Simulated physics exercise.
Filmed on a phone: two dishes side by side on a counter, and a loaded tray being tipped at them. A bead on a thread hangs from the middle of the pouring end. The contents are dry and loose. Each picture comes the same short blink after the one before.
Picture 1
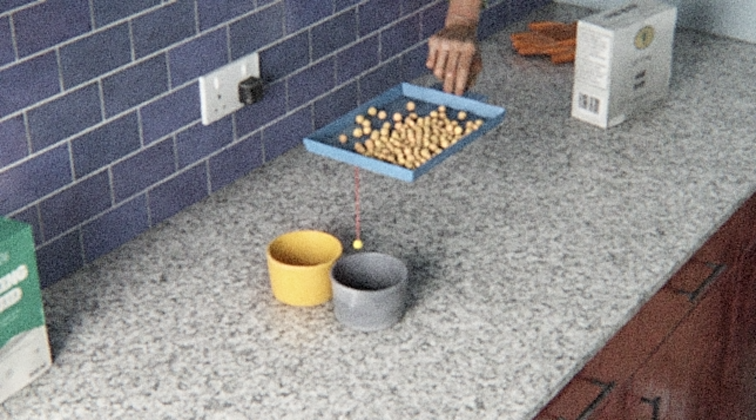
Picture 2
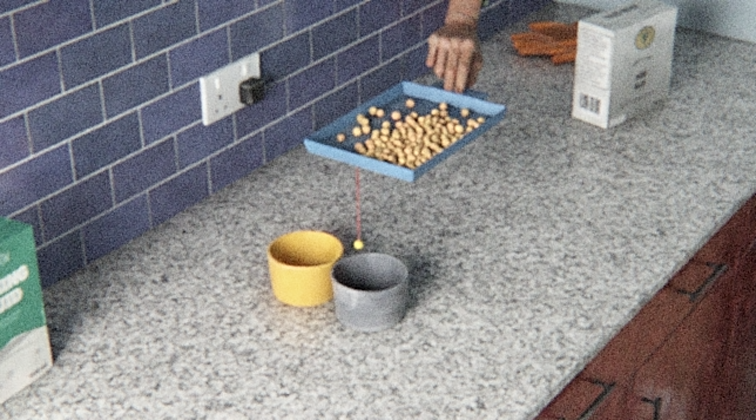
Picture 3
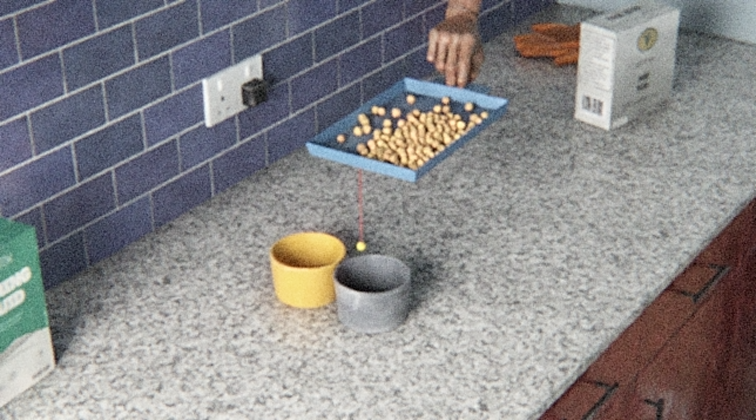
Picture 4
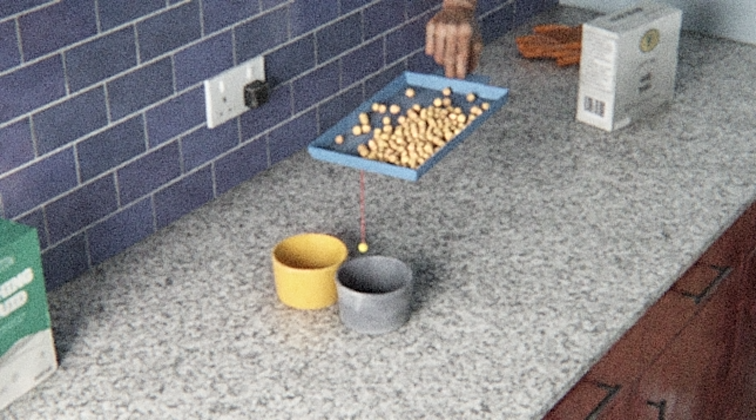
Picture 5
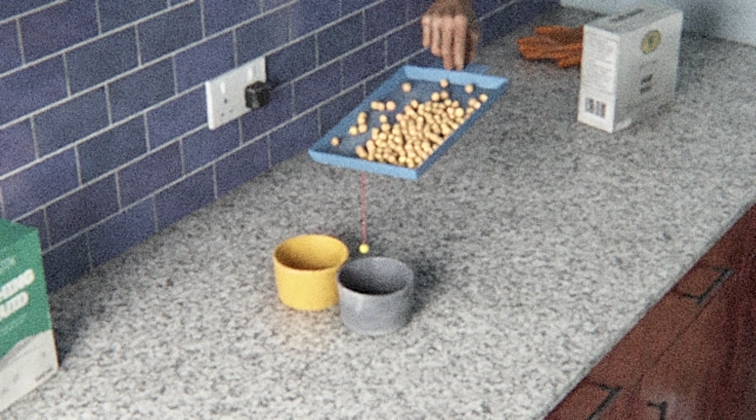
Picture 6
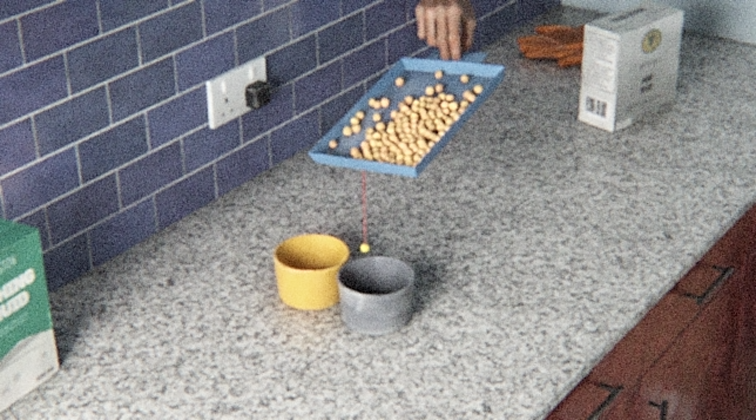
On a speckled kitchen counter, a hand gradually tilting a blue tray of round wooden beads above yellow and grey dishes, beads shifting.
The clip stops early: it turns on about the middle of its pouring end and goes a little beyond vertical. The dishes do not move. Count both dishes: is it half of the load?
The two hold the larger part of the load.
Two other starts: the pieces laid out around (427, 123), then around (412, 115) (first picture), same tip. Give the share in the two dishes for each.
In turn 90 and 90 in a hundred.
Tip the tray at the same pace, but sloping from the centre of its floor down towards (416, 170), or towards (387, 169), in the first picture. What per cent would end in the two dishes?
The first gives 40 %, the second 50 %.
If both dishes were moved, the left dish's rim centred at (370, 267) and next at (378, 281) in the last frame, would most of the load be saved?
The first try: Below a half. The second: Less than half.
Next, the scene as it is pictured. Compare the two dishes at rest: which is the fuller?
It is the left one.
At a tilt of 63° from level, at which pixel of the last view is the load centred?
Close to (341, 149).
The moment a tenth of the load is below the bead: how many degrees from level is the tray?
At about 70°.
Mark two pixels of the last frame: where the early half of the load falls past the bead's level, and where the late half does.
The first part at (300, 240); the rest at (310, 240).
Soon after the last picture, tray tipped steeply; most on the tray; a stray few in the left dish; a stray few outside both; a small part in the air.
A little later, tray tipped past a quarter turn; a stray few on the tray; most in the left dish; a small part outside both; a small part in the air.
Later still, tray tipped past a quarter turn; most in the left dish; a small part outside both.
By the end, tray tipped past a quarter turn; none in the right dish; most in the left dish; a small part outside both.
